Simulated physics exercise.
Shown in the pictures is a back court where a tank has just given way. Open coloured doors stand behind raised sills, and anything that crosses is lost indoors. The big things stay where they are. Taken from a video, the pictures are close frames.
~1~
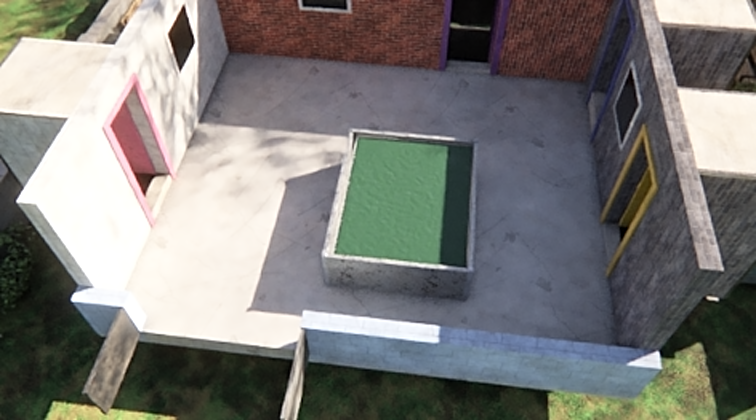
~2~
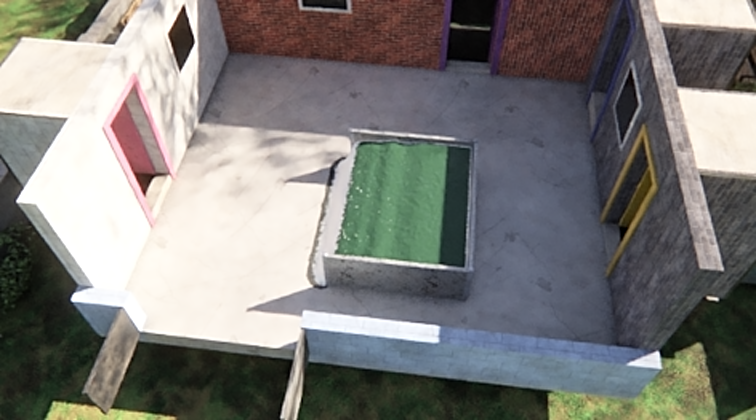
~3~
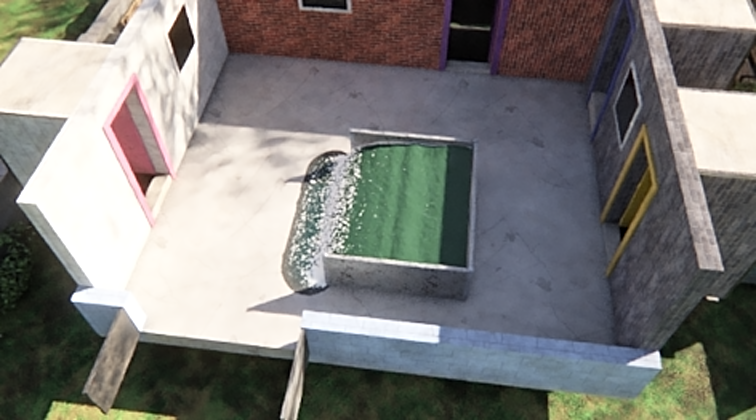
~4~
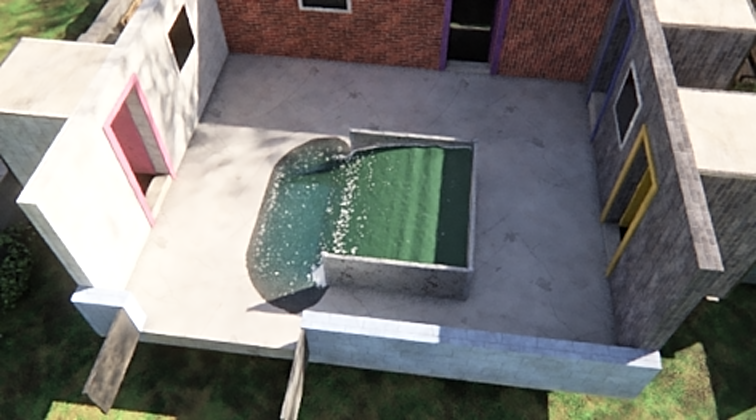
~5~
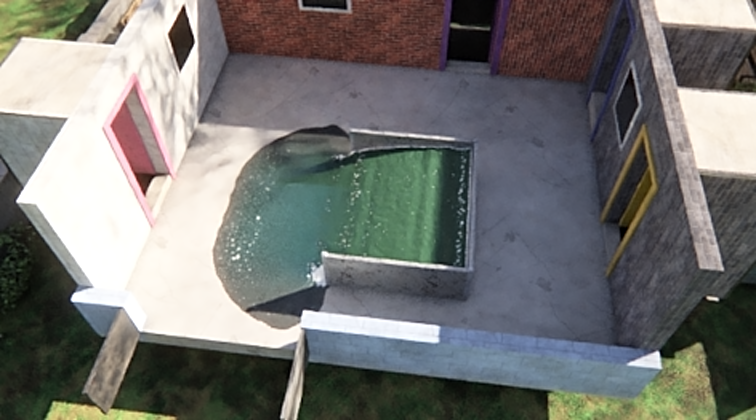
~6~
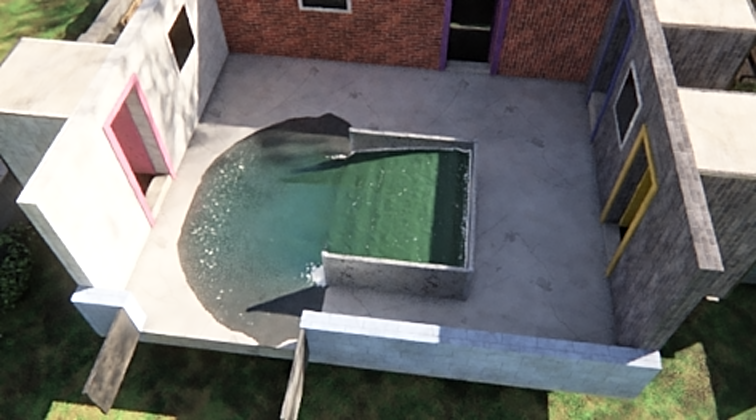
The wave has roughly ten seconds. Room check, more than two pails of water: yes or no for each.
Pink door, yes; purple door, no; yellow door, no; blue door, no.
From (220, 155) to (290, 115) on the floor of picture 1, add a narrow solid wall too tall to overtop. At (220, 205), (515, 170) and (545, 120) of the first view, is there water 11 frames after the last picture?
Point by point: First submerged, second not reached, third not reached.
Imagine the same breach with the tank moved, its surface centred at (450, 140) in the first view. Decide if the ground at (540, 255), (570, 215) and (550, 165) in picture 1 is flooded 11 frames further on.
First spot bare, second bare, third bare.
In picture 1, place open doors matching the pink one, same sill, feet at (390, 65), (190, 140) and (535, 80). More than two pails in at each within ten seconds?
Each in turn, the new doors: Remains within bounds, breaks the limit, remains within bounds.
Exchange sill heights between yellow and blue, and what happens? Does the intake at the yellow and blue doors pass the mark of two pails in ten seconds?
Looking at yellow first, it remains below the limit, but blue breaks the limit.
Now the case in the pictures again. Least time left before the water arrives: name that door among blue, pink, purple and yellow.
That would be the pink door.
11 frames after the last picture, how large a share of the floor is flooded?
It comes out near 40 percent.
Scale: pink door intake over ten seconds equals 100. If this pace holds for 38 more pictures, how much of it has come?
I'd put it at about 100 per cent.
A moment on, water covers 35 % of the floor; the pink door over two buckets in, the purple door not reached, the yellow door not reached, the blue door not reached.
Next, water covers 40 % of the floor; the pink door far over two buckets in, the purple door not reached, the yellow door not reached, the blue door not reached.
Then, water covers 45 % of the floor; the pink door far over two buckets in, the purple door not reached, the yellow door not reached, the blue door not reached.
Later, water covers 75 % of the floor; the pink door far over two buckets in, the purple door wet at the sill, nothing in, the yellow door not reached, the blue door wet at the sill, nothing in.
In the end, water covers 95 % of the floor; the pink door far over two buckets in, the purple door wet at the sill, nothing in, the yellow door wet at the sill, nothing in, the blue door wet at the sill, nothing in.
